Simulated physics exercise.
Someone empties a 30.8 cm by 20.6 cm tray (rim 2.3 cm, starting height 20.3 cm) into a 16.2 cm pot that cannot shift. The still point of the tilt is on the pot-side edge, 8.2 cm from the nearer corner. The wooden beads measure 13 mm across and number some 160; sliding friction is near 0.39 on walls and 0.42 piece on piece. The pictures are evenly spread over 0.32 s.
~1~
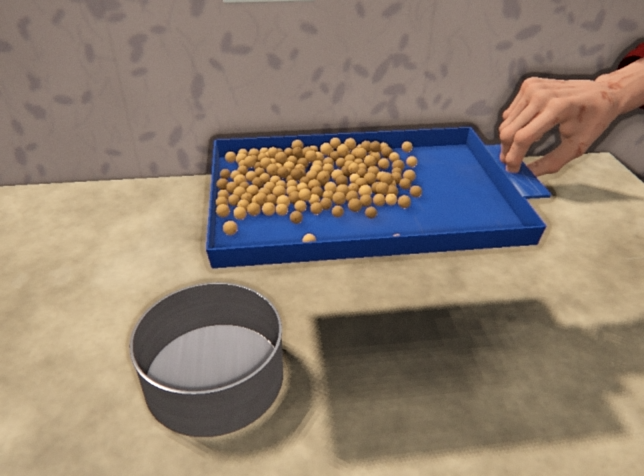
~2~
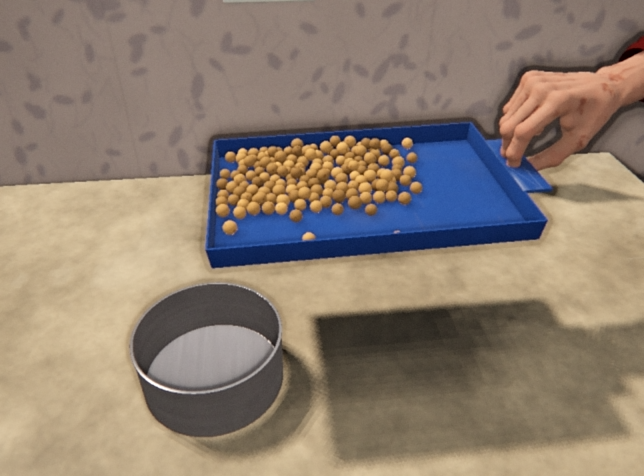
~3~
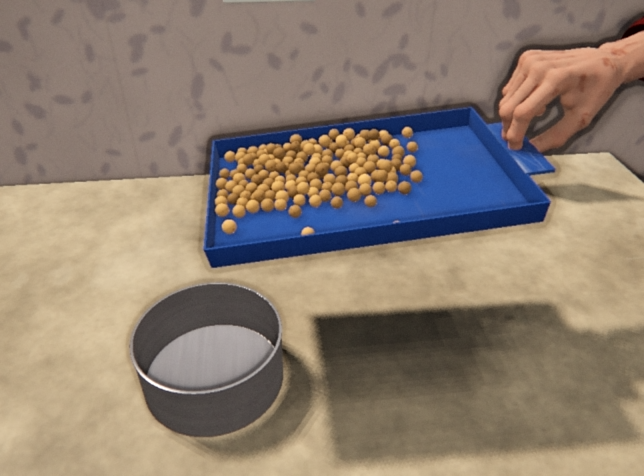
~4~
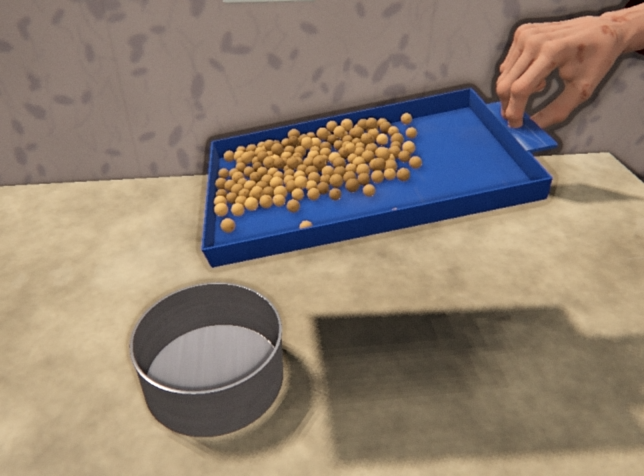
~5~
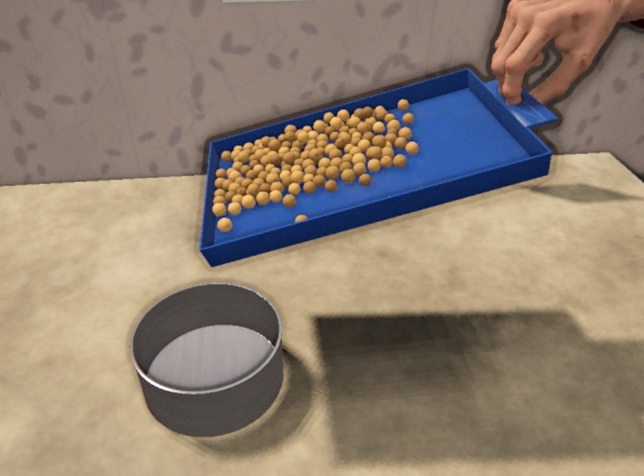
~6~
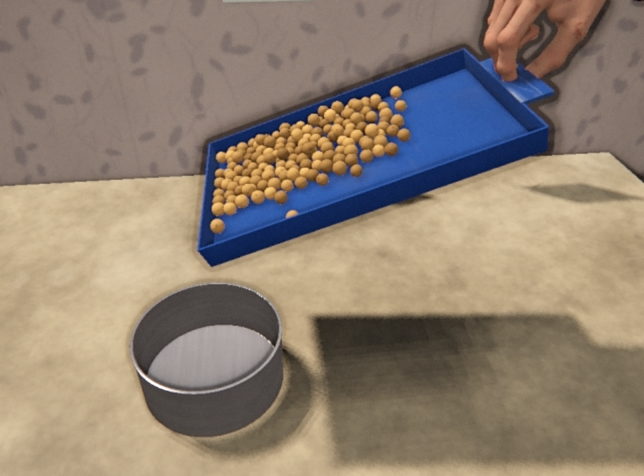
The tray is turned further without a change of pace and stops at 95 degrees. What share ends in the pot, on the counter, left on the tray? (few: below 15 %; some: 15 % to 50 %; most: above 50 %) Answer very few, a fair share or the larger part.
In the pot: A fair share; on the counter: The larger part; left on the tray: Very few.
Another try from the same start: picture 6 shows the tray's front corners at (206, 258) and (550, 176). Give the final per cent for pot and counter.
Pot 80, counter 20.
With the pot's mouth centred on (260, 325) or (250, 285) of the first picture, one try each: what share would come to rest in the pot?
Some 0 and 10 per cent.
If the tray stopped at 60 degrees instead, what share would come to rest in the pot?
It would be near 0 per cent.
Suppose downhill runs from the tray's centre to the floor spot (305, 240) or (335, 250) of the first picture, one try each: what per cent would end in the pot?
About 80 and 55 per cent.
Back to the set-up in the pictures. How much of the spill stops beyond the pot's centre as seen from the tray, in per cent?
About 90 per cent.
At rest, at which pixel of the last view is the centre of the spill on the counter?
Near (136, 302).
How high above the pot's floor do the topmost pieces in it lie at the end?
Some 1.5 cm.
Then, 0.50 s after the last picture, tilt 55 degrees; the tray holds 100 %, the pot 0 %.
Then, 0.83 s after the last picture, tilt 79 degrees; the tray holds 90 %, the pot 0 %.
Then, 1.26 s after the last picture, tilt 95 degrees; the tray holds 30 %, the pot 5 %.
In the end, pot 30 %, counter 70 %, tray 0 %.
